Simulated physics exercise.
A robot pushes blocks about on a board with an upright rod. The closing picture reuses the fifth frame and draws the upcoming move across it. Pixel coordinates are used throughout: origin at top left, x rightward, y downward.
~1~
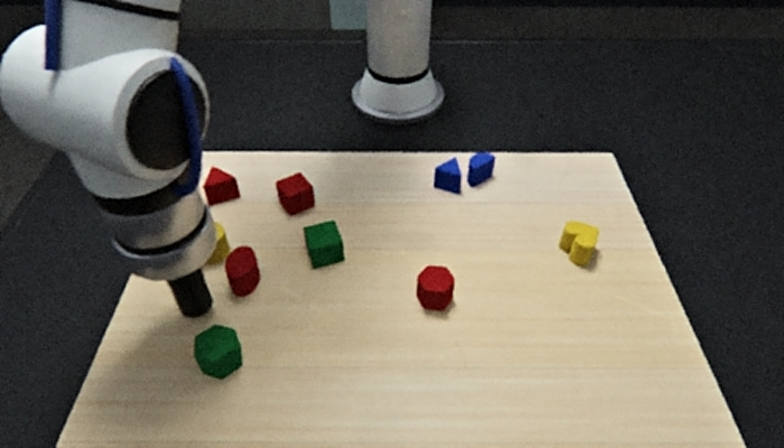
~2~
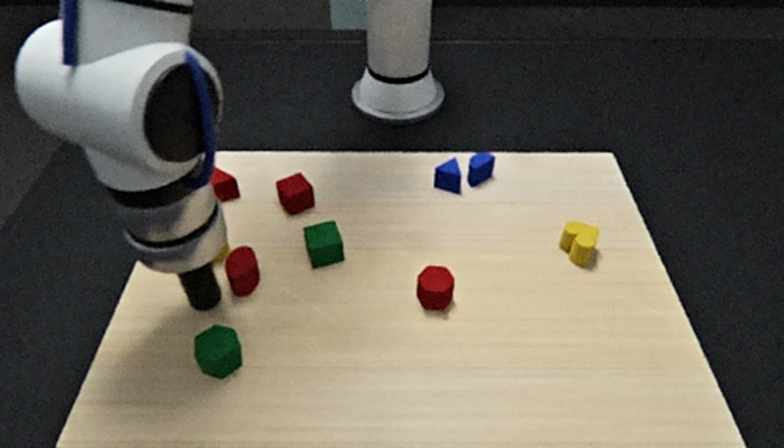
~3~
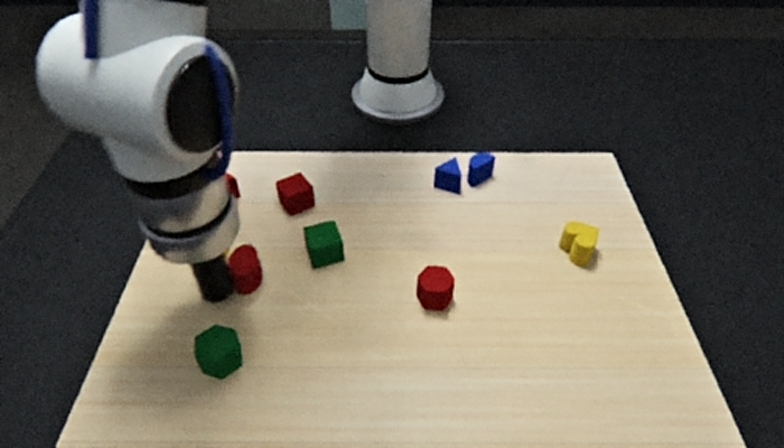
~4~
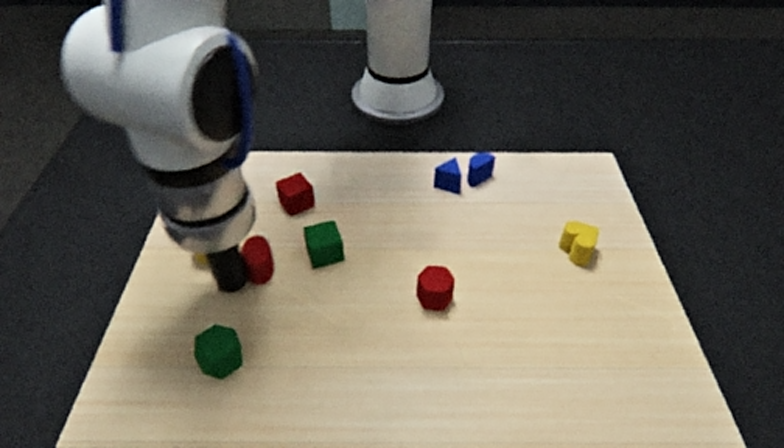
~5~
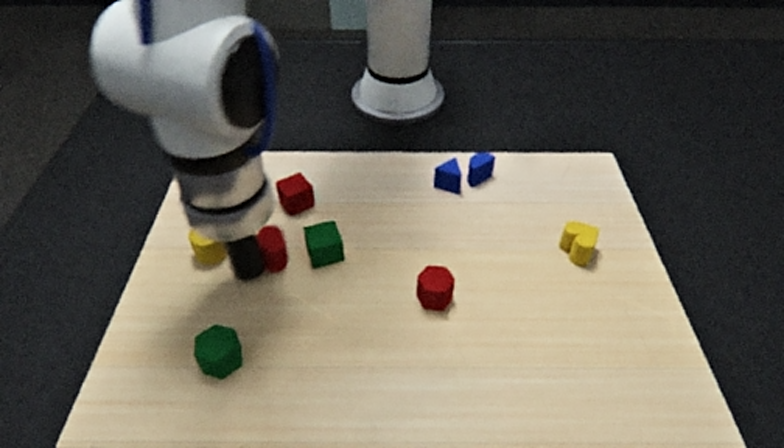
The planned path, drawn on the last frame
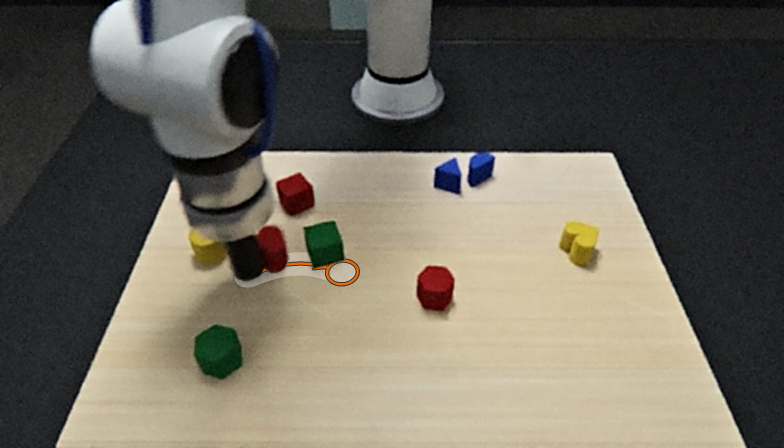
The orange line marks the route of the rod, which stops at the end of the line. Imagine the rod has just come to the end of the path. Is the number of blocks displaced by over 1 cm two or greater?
In short: Yes.
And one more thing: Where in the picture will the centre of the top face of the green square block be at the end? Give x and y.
The spot you're after is about (349, 227) in the image.
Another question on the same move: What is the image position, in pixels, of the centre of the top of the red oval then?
I predict (294, 223).
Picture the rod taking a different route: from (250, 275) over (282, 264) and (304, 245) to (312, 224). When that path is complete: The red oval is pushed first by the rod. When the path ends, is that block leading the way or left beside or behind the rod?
At that point it is up front.
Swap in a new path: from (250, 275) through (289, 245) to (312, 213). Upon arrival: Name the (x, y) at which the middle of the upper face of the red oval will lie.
Its top middle will sit at (334, 185).
Drawn move, from (250, 275) through (282, 265) and (313, 264) to (342, 272).
The first path, step by step. One third of the way, rod at (281, 259); red oval at (290, 225), turned 50° anticlockwise; green square block at (326, 233), turned 15° clockwise.
Two thirds of the way, rod at (313, 259); red oval at (294, 223), turned 60° anticlockwise; green square block at (340, 228).
At the end, rod at (342, 266); yellow disc still; red oval at (294, 223), turned 60° anticlockwise; green square block at (349, 227), turned 35° anticlockwise.
